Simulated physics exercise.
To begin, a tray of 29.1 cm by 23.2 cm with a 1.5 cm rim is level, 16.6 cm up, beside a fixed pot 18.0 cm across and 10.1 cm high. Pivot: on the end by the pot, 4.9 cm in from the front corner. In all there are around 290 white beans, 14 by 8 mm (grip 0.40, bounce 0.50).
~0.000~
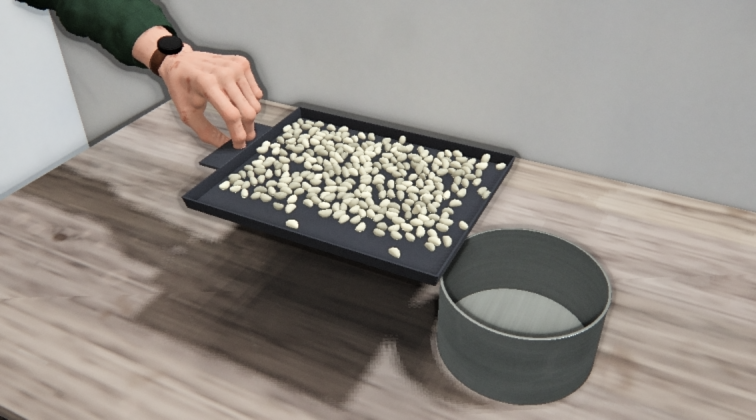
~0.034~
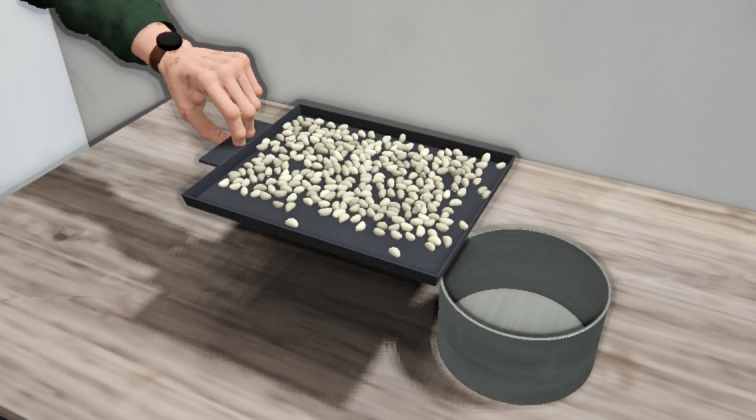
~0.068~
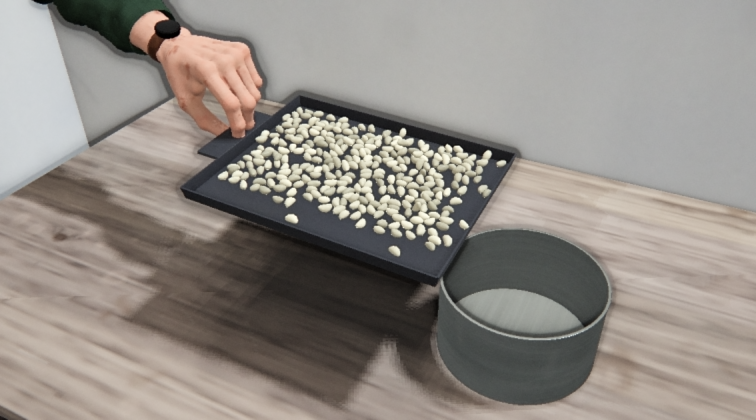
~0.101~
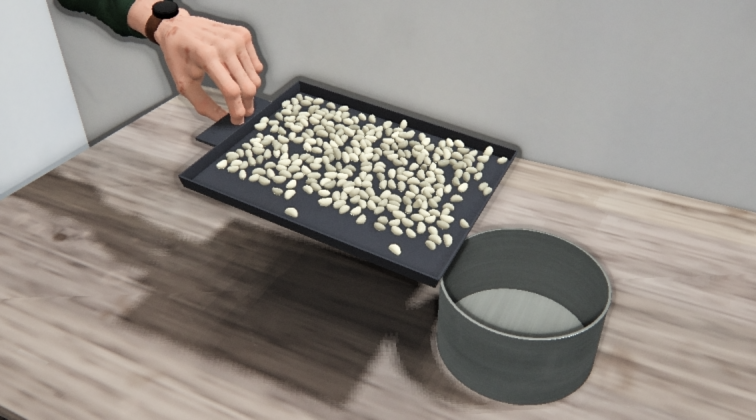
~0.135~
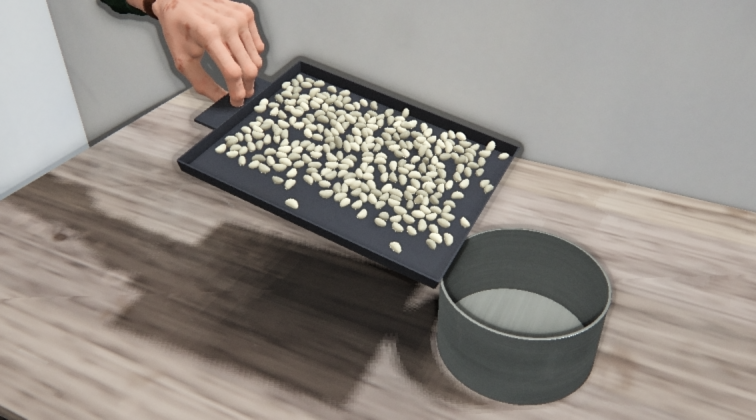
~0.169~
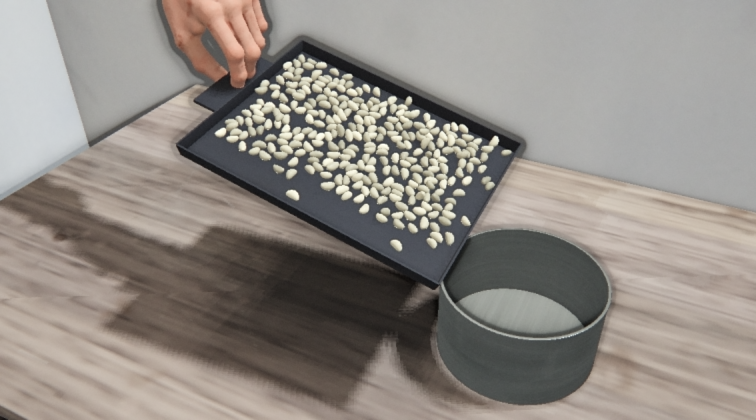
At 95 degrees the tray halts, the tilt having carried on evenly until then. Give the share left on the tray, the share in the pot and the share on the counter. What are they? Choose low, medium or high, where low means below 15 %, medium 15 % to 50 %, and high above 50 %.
Shares - tray: Low, pot: Medium, counter: High.
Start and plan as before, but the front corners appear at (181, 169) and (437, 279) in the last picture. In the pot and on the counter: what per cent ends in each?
The pot gets 5 and the counter 95.
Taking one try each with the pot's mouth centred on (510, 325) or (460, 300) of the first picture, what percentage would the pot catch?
That gives roughly 95 per cent and then 70 per cent.
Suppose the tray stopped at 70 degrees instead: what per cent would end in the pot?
In that case some 30 per cent.
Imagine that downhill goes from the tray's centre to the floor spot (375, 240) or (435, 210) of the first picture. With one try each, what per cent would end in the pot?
Roughly 0 per cent on the first try and 75 per cent on the second.
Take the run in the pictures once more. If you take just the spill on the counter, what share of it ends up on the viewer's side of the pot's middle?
About 100 percent of the spill.
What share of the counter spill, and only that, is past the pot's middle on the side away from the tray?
About 80 per cent.
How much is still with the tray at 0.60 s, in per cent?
About 75% of the load.
Then, at 0.43 s, tilt 57 degrees; the tray holds 100 %, the pot 0 %.
Then, at 0.60 s, tilt 83 degrees; the tray holds 75 %, the pot 0 %.
After 0.89 s, tilt 95 degrees; the tray holds 0 %, the pot 35 %.
By 2.3 s all is still; tray 0 %, pot 35 %, counter 65 %.
